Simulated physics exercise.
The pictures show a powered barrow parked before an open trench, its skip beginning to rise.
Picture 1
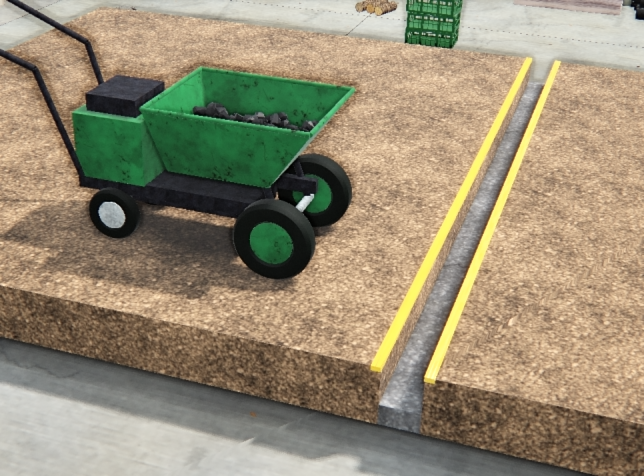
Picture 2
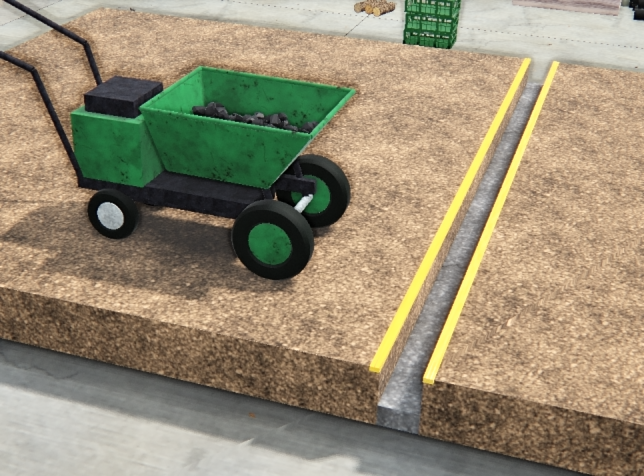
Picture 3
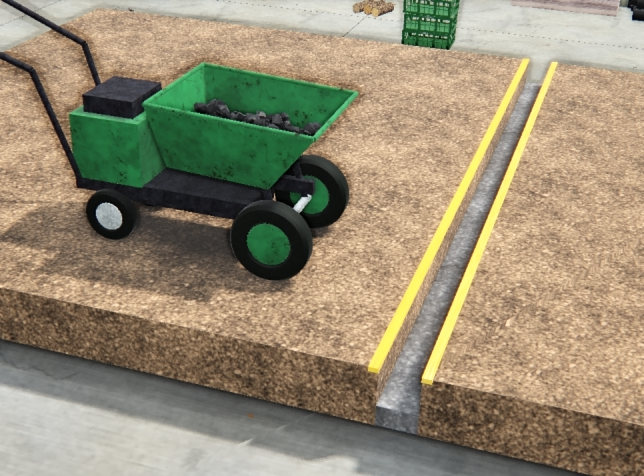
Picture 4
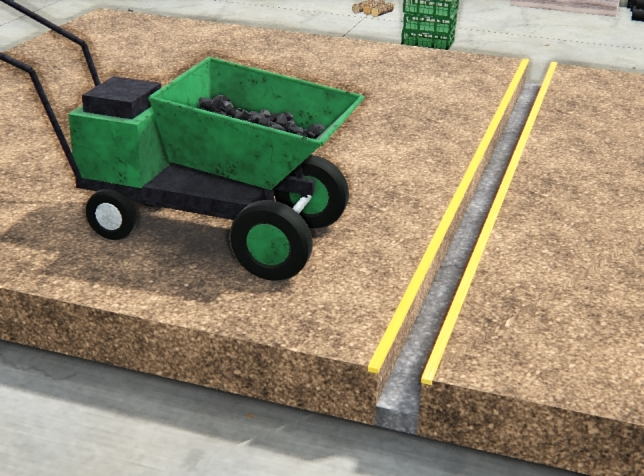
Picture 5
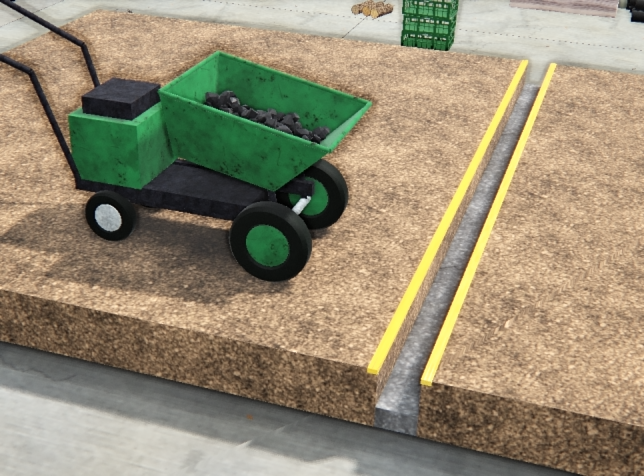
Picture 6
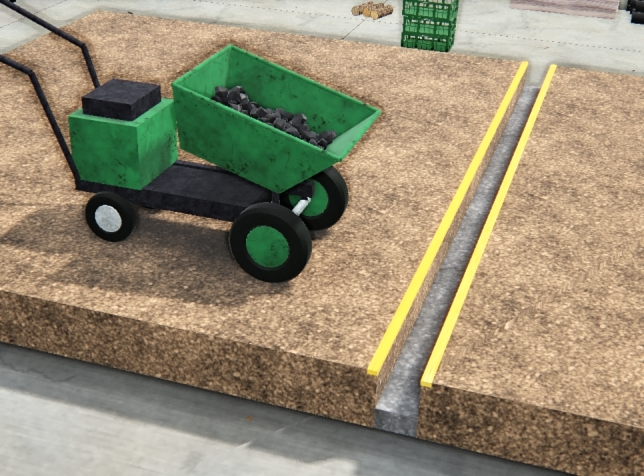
At first, a green powered barrow loaded with dark lumps of coal stands still on brown ground, its skip level, to the left of a narrow trench edged with yellow strips. Then the skip tilts slowly forward to the right, its back end rising, while the wheels stay in place.
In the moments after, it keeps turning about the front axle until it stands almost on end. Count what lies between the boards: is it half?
In the trench: The larger part.
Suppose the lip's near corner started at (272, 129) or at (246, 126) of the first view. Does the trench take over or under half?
One: Below a half. Two: The smaller part.
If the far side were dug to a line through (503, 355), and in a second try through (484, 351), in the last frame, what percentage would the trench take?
First some 90, then 90 per cent.
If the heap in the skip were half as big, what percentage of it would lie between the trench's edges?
About 90 per cent.
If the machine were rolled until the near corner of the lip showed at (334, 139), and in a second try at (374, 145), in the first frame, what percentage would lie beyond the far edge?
About 30 and 70 per cent.
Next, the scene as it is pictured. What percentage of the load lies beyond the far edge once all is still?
Near 5 %.
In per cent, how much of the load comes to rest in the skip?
Roughly 5 in a hundred.
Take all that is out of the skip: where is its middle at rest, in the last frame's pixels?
Around (438, 292).
Soon after the last picture, skip tipped steeply; all in the skip.
A little later, skip tipped right over; nearly all in the skip; a stray few short of the trench; a small part in or heaped over the trench.
Later still, skip tipped right over; about a quarter in the skip; a small part short of the trench; about two thirds in or heaped over the trench; a small part beyond it.
By the end, skip tipped right over; a small part in the skip; a small part short of the trench; most in or heaped over the trench; a small part beyond it.
